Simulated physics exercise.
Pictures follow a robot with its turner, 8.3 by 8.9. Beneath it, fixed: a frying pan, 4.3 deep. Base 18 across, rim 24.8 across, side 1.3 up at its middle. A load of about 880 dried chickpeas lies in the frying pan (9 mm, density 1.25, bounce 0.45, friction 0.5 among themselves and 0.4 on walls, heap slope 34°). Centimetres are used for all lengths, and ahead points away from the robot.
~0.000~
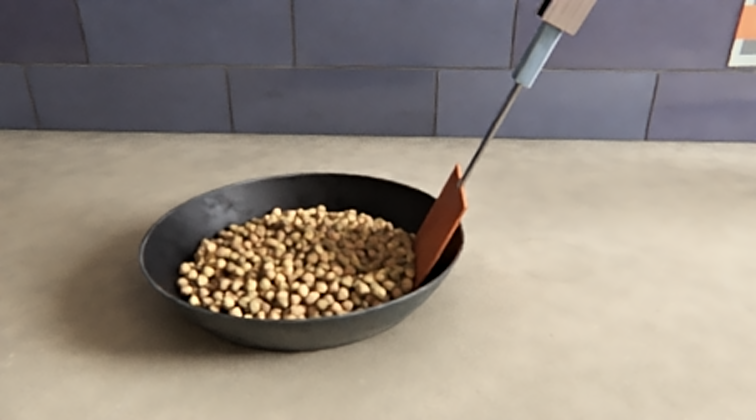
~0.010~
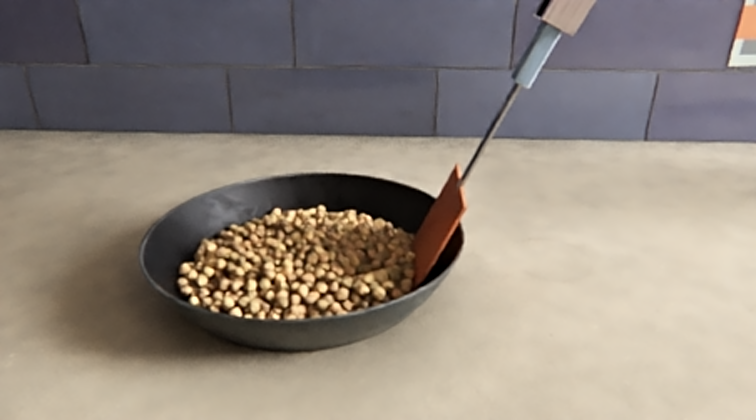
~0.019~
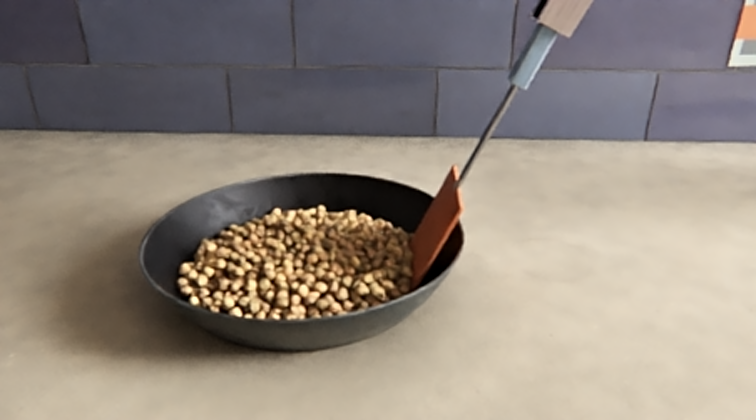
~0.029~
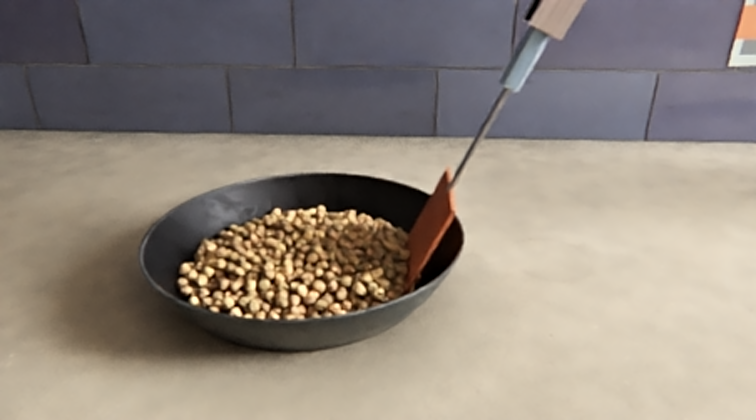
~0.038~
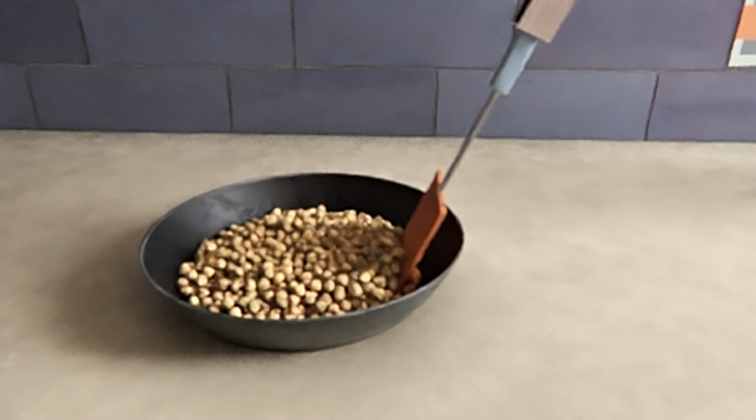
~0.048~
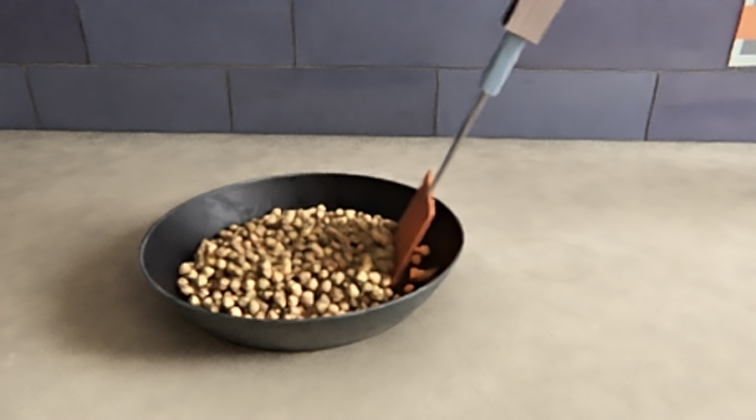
An orange turner moves slightly left through the dried chickpeas in a dark frying pan.
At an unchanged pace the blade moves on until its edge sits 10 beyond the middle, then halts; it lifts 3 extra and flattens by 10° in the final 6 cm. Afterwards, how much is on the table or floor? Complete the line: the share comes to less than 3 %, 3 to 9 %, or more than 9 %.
The share comes to more than 9 %.
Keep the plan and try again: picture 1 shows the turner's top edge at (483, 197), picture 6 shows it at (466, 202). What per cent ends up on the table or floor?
Roughly 20 %.
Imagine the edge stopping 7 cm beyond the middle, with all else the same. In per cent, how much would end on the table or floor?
With that change, I'd expect about 10 per cent.
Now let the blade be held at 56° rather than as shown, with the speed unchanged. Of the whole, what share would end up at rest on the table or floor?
I'd expect near 30 percent then.
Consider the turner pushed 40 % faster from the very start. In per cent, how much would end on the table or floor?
In that case, around 35 per cent would end on the table or floor.
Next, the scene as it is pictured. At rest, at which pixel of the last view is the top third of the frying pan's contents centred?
I'd say around pixel (235, 251).
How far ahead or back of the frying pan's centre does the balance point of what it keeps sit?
3.0 cm ahead.
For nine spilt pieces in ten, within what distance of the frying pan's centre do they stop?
About 50 cm from the centre.
By 0.12 s, sloping 65°, highest piece 11 above the table; 884 in the frying pan, 1 on the blade or in flight.
By 0.19 s, sloping 63°, highest piece 14 above the table; 884 in the frying pan, 1 on the blade or in flight.
By 0.43 s, sloping 55°, highest piece 11 above the table; 621 in the frying pan, 118 on the table or floor, 146 on the blade or in flight.
By 1.48 s, sloping 55°, highest piece 4 above the table; 621 in the frying pan, 264 on the table or floor.
Final count, 621 in the frying pan, 264 on the table or floor. That is 30 % on the table or floor.
